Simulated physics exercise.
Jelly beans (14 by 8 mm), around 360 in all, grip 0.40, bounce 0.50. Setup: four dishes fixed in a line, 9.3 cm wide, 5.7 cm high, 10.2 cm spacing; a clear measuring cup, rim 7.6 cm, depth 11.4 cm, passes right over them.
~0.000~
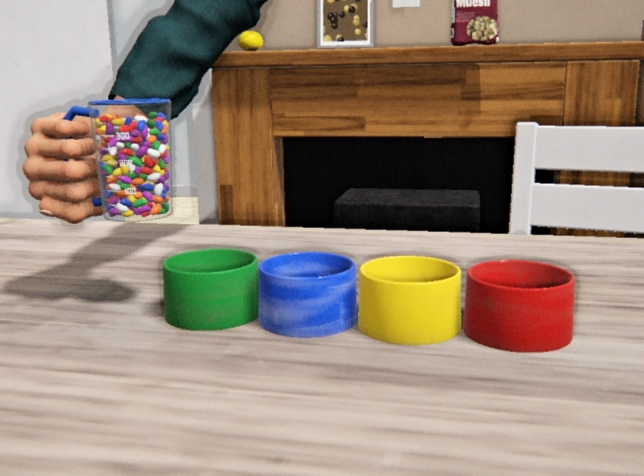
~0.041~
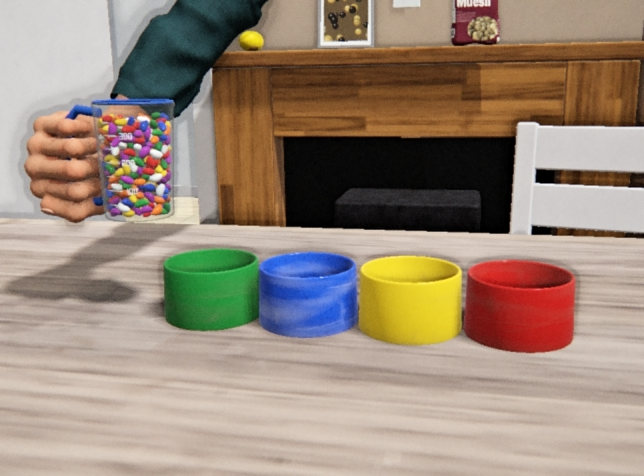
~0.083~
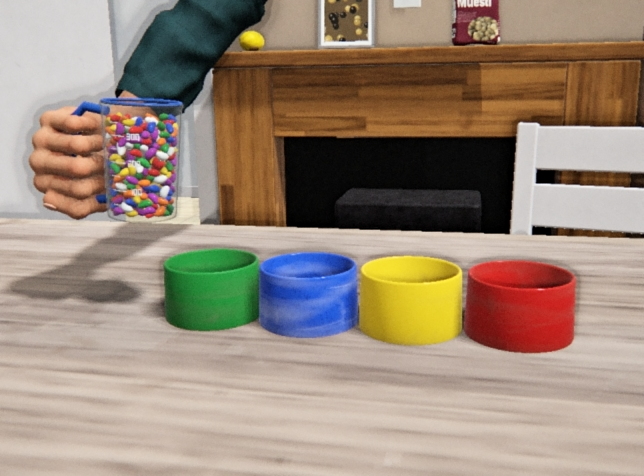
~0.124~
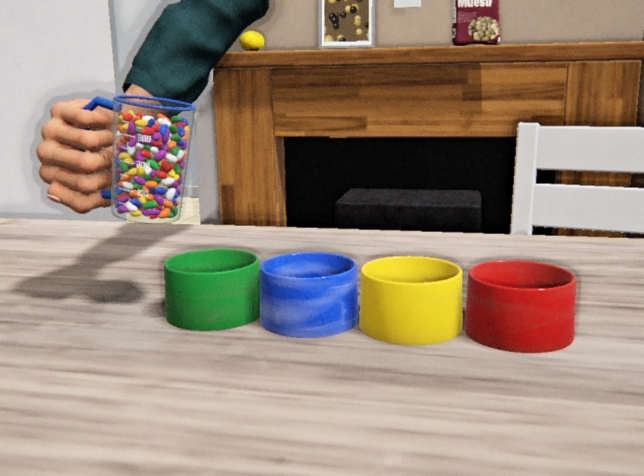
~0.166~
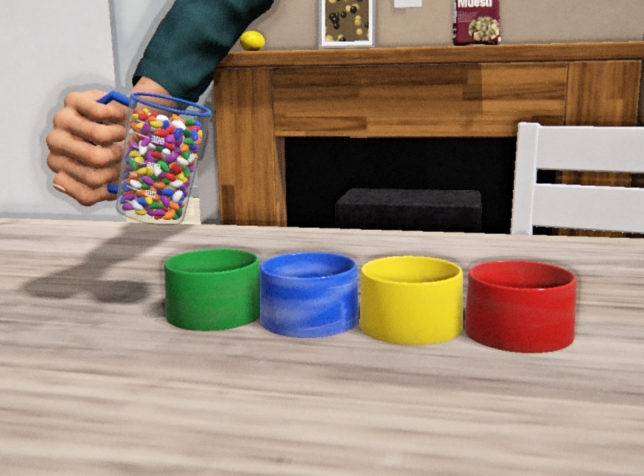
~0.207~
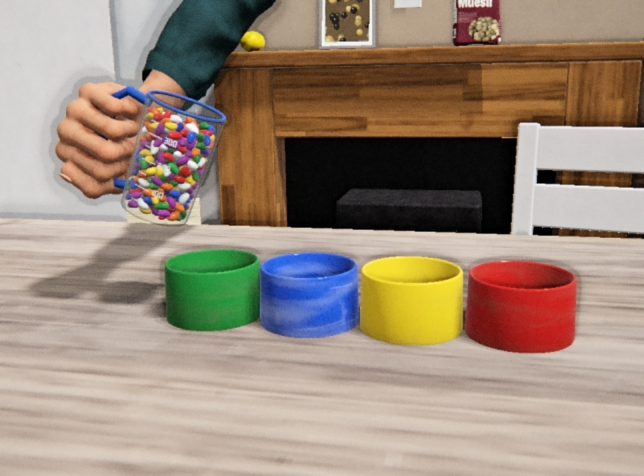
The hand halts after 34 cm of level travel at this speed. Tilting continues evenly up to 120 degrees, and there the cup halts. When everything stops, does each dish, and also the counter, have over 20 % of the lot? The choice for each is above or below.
Red - above it, blue - below it, green - below it, yellow - above it, counter - below it.
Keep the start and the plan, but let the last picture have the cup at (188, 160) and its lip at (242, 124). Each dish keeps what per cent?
Kept per dish: Red = 50, blue = 0, green = 0, yellow = 0.
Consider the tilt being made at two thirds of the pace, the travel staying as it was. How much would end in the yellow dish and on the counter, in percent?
Then yellow 0 and counter 30.
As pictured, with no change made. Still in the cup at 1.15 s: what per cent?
Roughly 15 in a hundred.
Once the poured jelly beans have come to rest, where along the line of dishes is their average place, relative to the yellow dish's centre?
The average sits about 6 cm from the centre, on its right.
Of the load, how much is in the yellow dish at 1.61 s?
Share at that time: Approx. 50 per cent.
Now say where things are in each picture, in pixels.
Cup at (134, 159), tilt 0 degrees, lip at (165, 102), moved 0.0 cm; middle of the pieces at (138, 163); green dish at (211, 261); blue dish at (307, 265); yellow dish at (410, 270); red dish at (520, 275), in the first picture.
Cup at (137, 159), tilt 1 degrees, lip at (169, 103), moved 0.2 cm; middle of the pieces at (140, 163), in the second picture.
Cup at (142, 160), tilt 4 degrees, lip at (177, 105), moved 0.7 cm; middle of the pieces at (145, 163), in the third picture.
Cup at (151, 160), tilt 10 degrees, lip at (191, 109), moved 1.6 cm; middle of the pieces at (154, 164), in the fourth picture.
Cup at (161, 160), tilt 16 degrees, lip at (207, 115), moved 2.7 cm; middle of the pieces at (163, 164), in the fifth picture.
Cup at (171, 160), tilt 22 degrees, lip at (222, 121), moved 3.7 cm; middle of the pieces at (173, 165); green dish at (212, 261); blue dish at (309, 266); yellow dish at (412, 270); red dish at (522, 275). The cup turns about 150 degrees a second and travels 25 cm a second, in the sixth picture.
After 0.77 s, tilt 106 degrees; cup holds 95 %, yellow 5 %.
After 1.15 s, tilt 120 degrees; cup holds 15 %, red 20 %, yellow 50 %.
After 1.61 s, tilt 120 degrees; cup holds 0 %, red 45 %, yellow 50 %.
By 2.5 s all is still; red 45 %, blue 0 %, green 0 %, yellow 50 %, counter 10 %.
